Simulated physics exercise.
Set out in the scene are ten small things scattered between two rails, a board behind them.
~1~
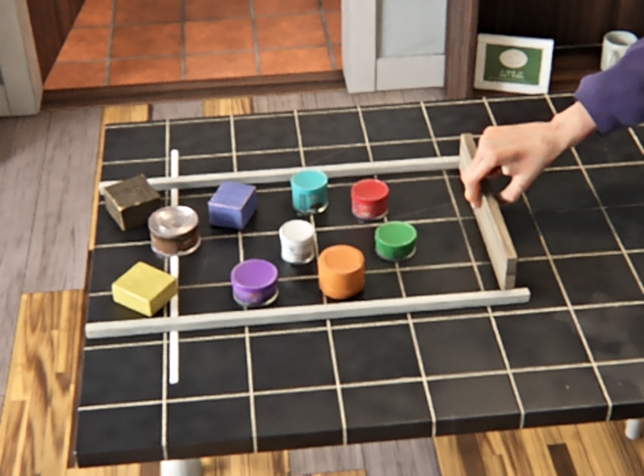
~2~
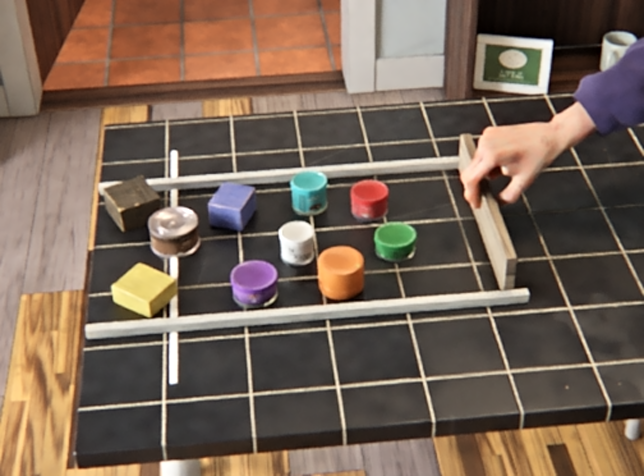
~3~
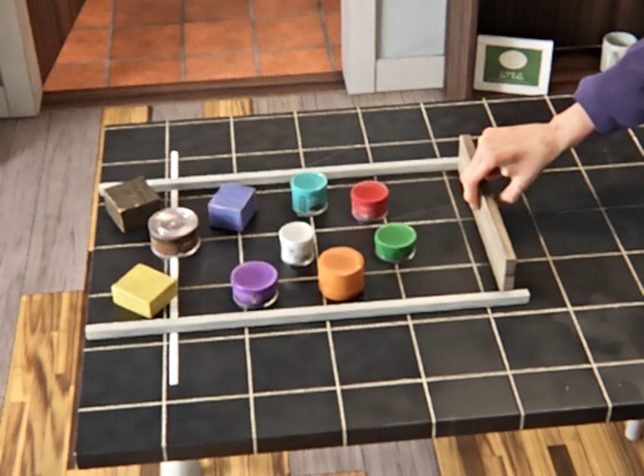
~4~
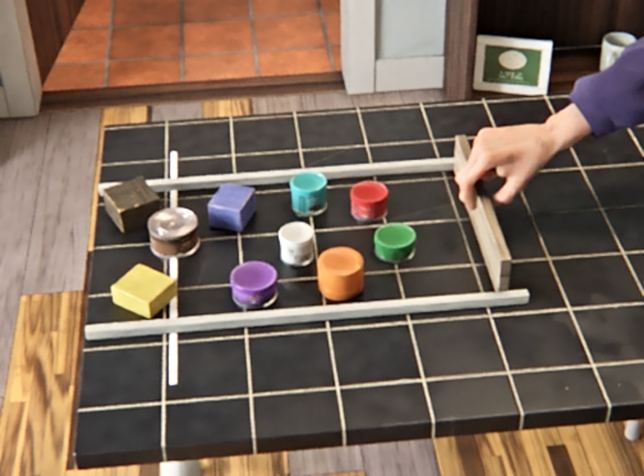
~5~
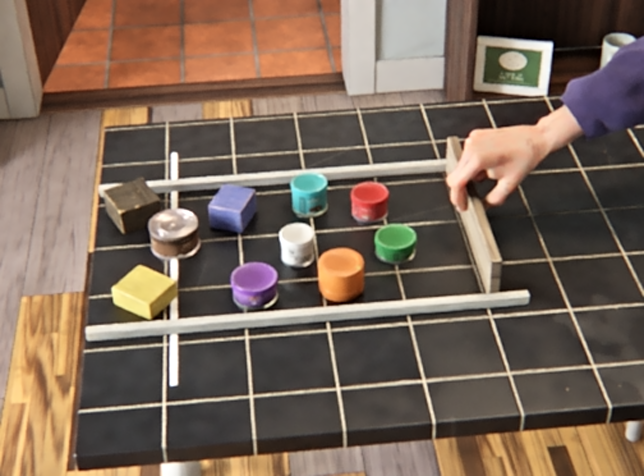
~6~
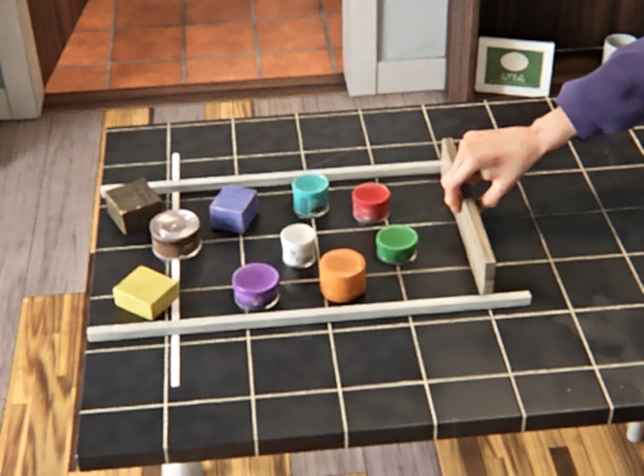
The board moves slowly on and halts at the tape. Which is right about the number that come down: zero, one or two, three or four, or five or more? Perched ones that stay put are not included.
The number of pieces cleared off the edge is going to be one or two exactly.
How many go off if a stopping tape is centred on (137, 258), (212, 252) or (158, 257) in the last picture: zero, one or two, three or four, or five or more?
First more than four, next none, finally either one or two.
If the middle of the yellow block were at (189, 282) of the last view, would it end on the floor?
It holds on.
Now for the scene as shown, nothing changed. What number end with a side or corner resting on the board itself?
Tally at the end: 4.
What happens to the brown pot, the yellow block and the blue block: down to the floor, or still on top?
Result: Brown pot safe, yellow block gone, blue block safe.
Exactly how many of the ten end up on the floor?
The count is 2.
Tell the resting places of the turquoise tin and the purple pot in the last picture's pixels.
The first one ends at (157, 193), the second at (106, 309).
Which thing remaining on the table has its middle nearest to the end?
I'd go with the purple pot.
Soon after, none off yet; black block at rest near (134, 206); yellow block at rest near (147, 293); brown pot at rest near (176, 235).
Then, none off yet; black block moving near (129, 205); yellow block moved a little near (119, 292); brown pot moved a little near (155, 237).
By the end, the number that fall off is one or two; fallen, yellow block and black block.
